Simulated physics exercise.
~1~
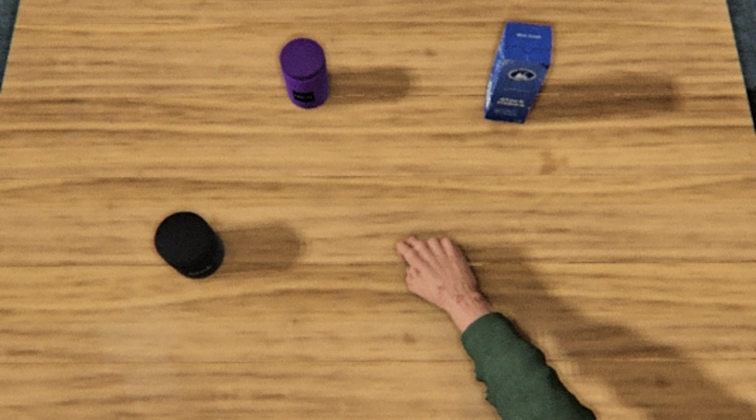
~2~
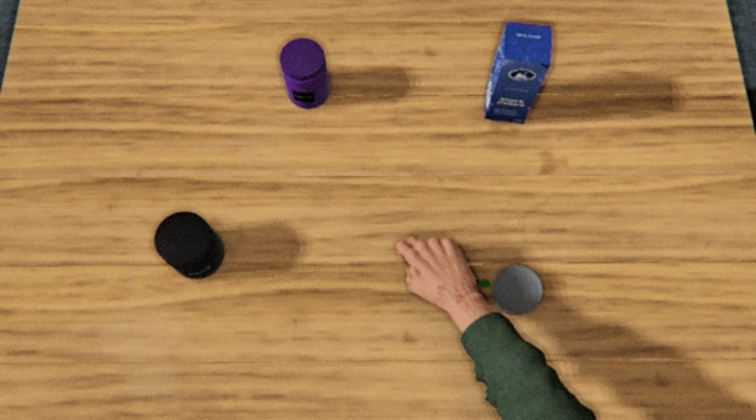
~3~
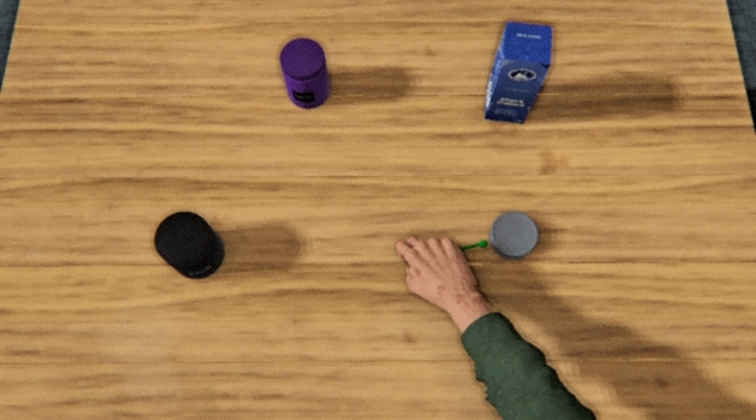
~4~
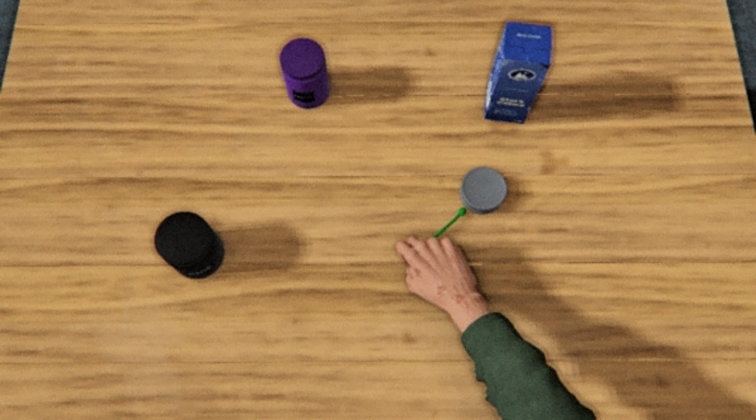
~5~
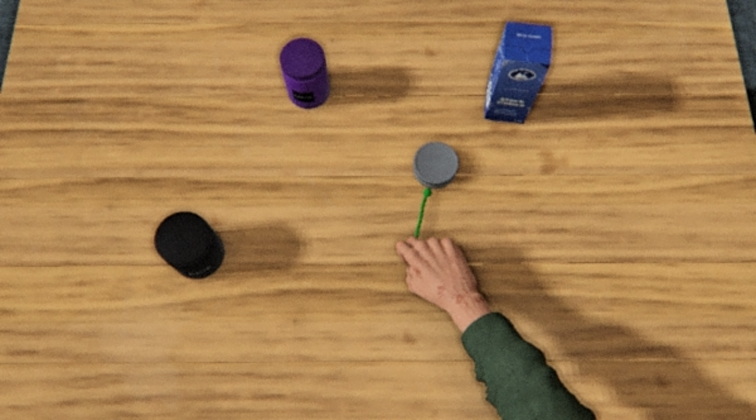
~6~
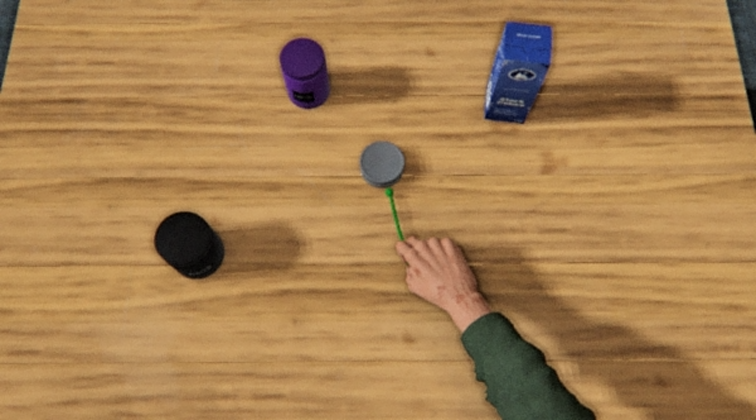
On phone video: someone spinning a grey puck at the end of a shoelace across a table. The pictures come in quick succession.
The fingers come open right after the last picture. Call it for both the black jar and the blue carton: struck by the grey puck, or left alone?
Black jar: Struck; blue carton: Left alone.
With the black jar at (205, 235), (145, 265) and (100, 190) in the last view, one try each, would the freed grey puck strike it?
Taking the spots in order, it gets contacted at the first, gets contacted at the second and is left alone at the third.
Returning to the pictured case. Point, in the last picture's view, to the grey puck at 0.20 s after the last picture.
It is roughly at (217, 217).
Then, 0.08 s later than the last view, puck near (285, 204).
Then, 0.20 s later than the last view, puck near (217, 217); black jar pushed aside.
Finally, puck near (207, 212); black jar pushed aside. The black jar is struck and the blue carton remains clear.
